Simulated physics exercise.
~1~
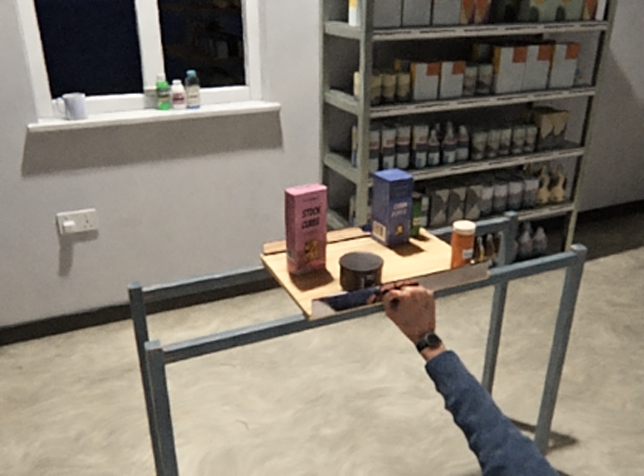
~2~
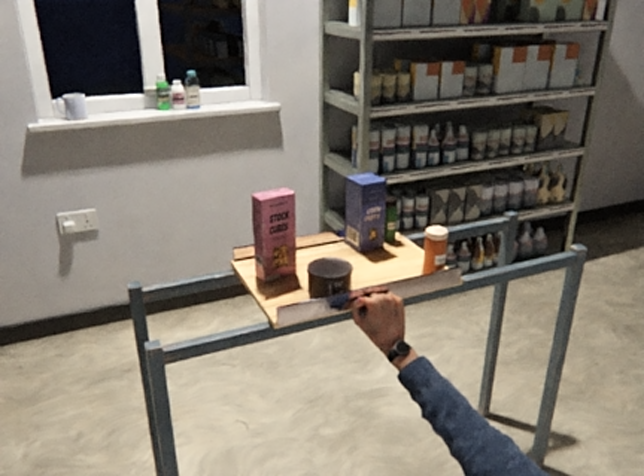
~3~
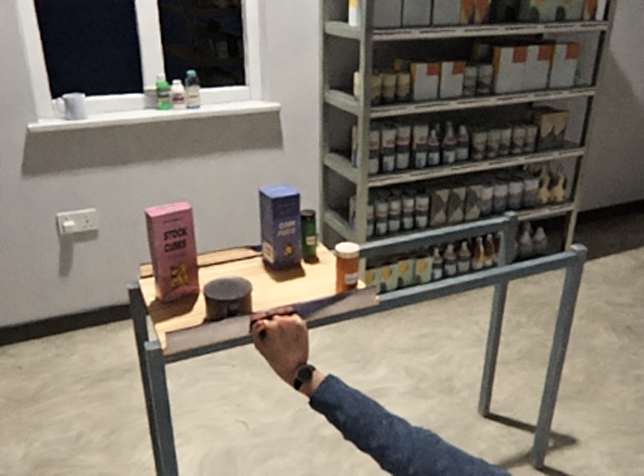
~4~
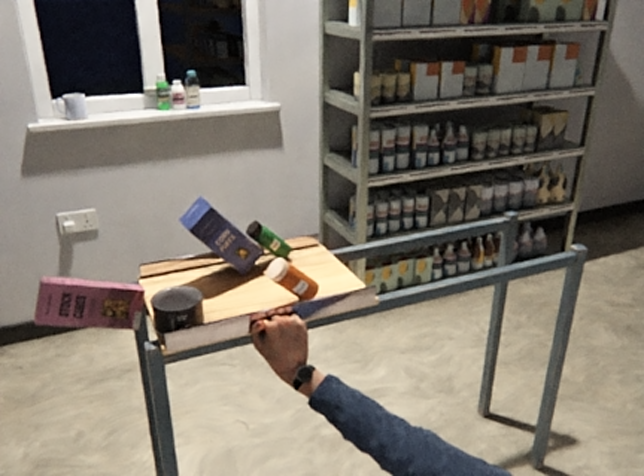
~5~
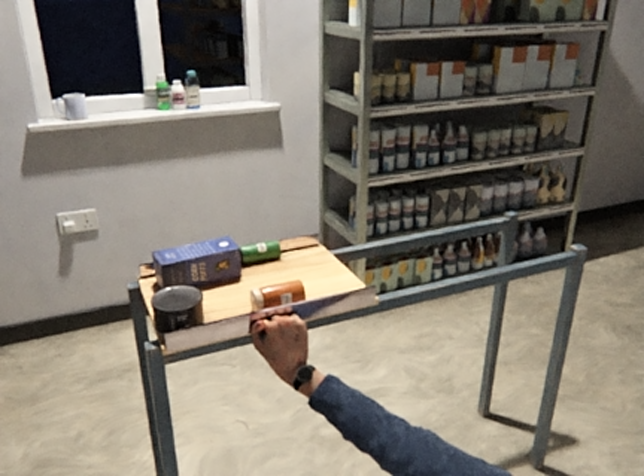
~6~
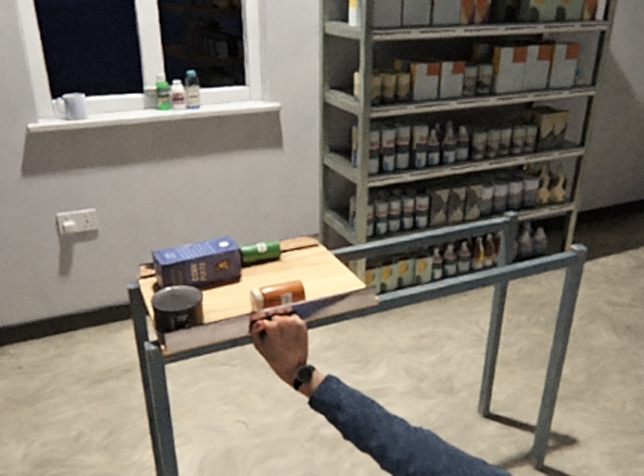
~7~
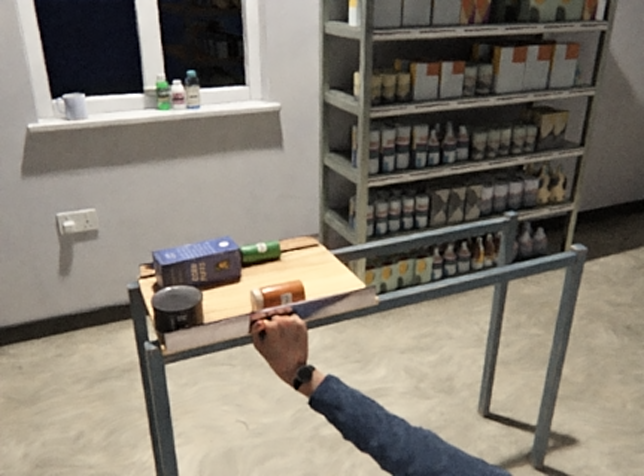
A hand in a blue sleeve grips the front of a wooden tray on a grey metal frame, in a room seen from slightly above, with a window at left and stocked shelves behind. On the tray stand a pink packet, a blue carton, a black tub, an orange shaker and a green shaker. The tray slides left to the end of the frame and stops. The pink packet tips off the left side while the carton and shakers topple leftward. Finally, these three lie on the tray beside the upright tub, the packet out of sight.
